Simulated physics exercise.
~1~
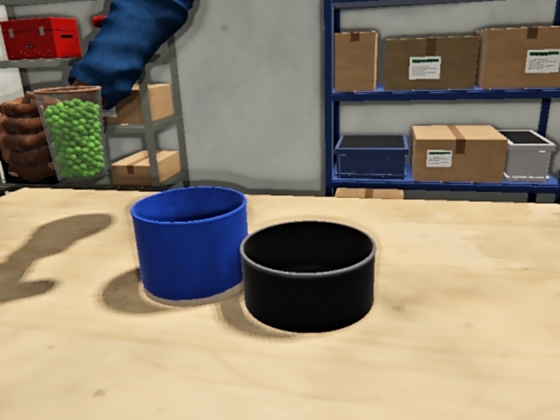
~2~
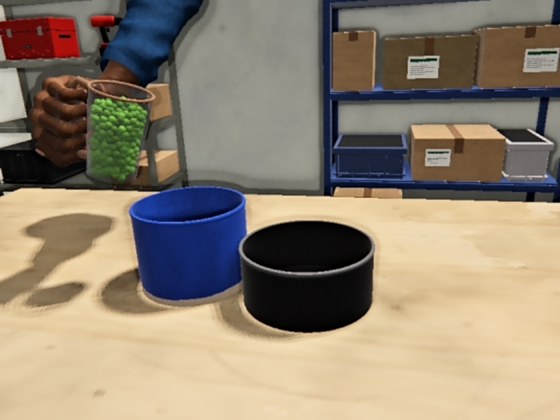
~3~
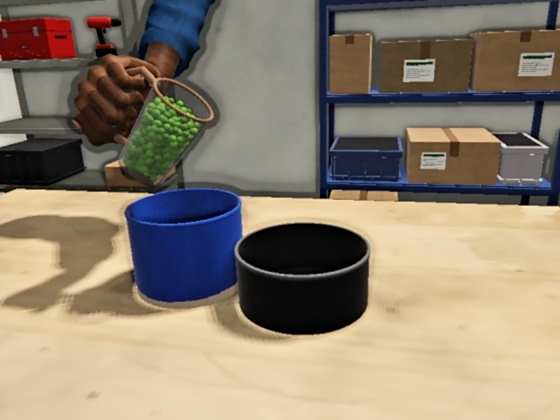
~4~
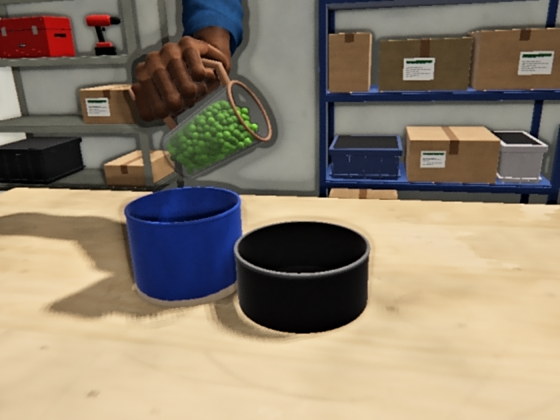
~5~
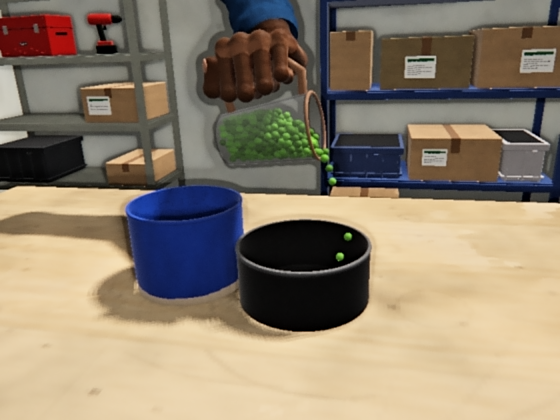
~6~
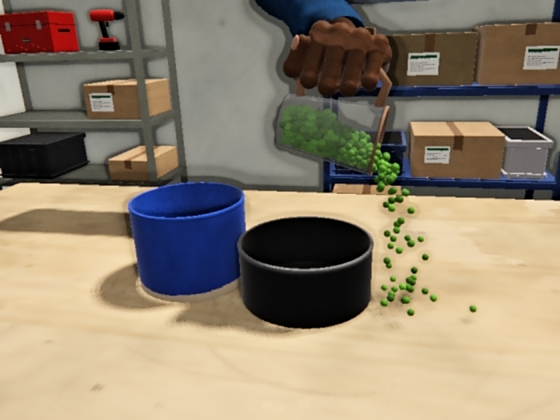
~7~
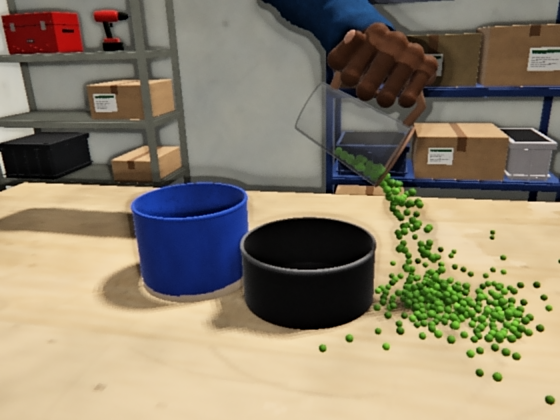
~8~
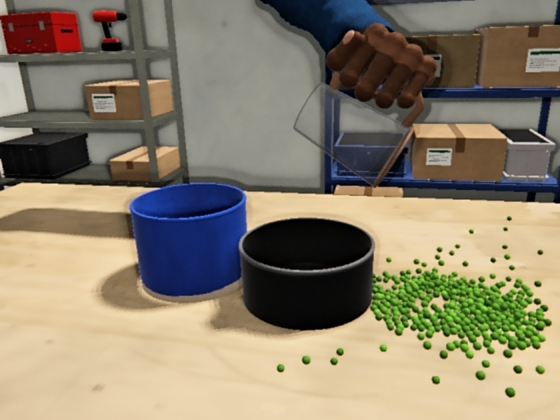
In a storeroom with metal shelves of boxes along the back wall, a slightly swaying camera looks down across a pale wooden table. A blue pot stands left of centre, with a lower black pot close beside it on the right. A hand in a blue sleeve carries a clear cup of green peas in from the left, tipping it while moving right above the pots. A few peas drop into the black pot, but the cup travels past it and the rest pour onto the table. The emptied cup stays tilted over a wide scatter of peas right of the black pot.
